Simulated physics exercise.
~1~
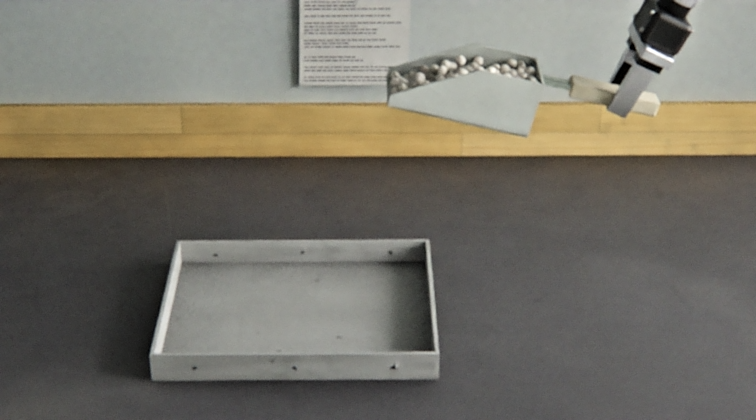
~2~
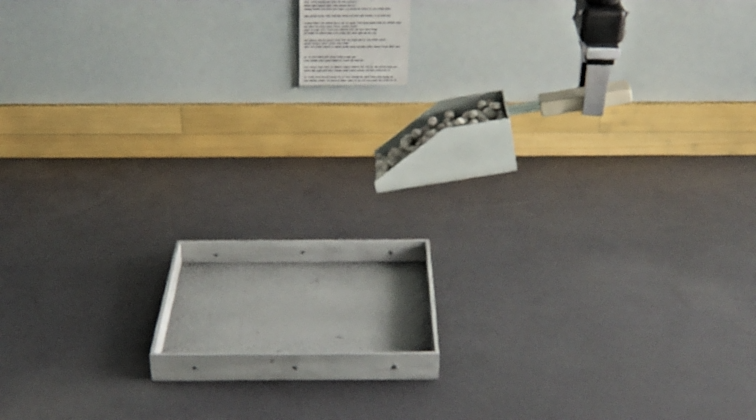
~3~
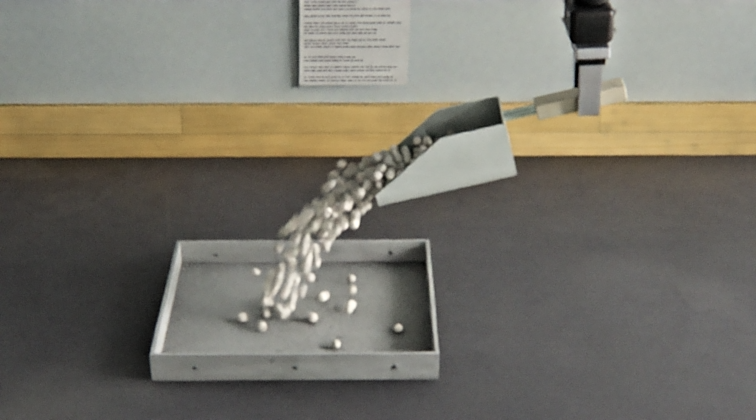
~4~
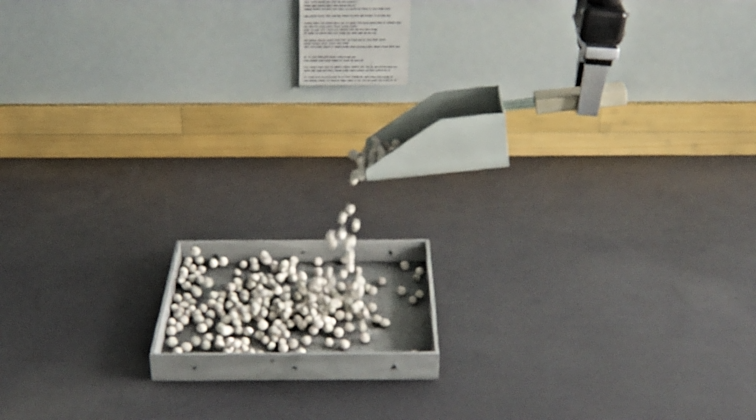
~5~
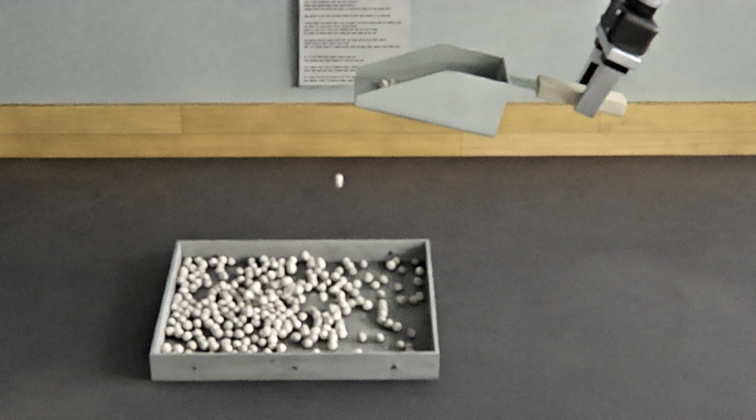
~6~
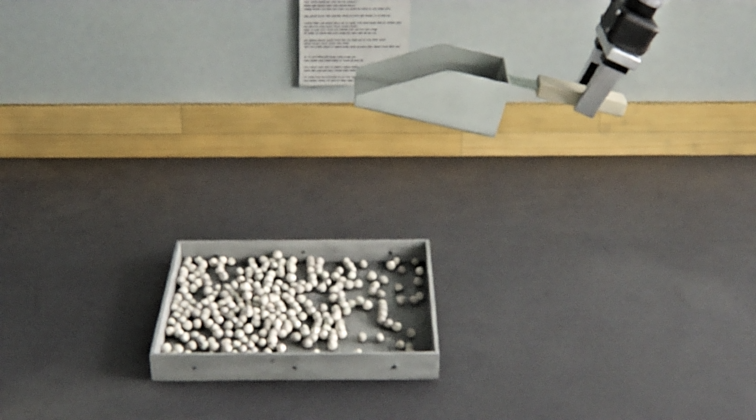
On a dark table top, a robot arm tipping a scoop of pale beads into a grey tray, then lifting it away.
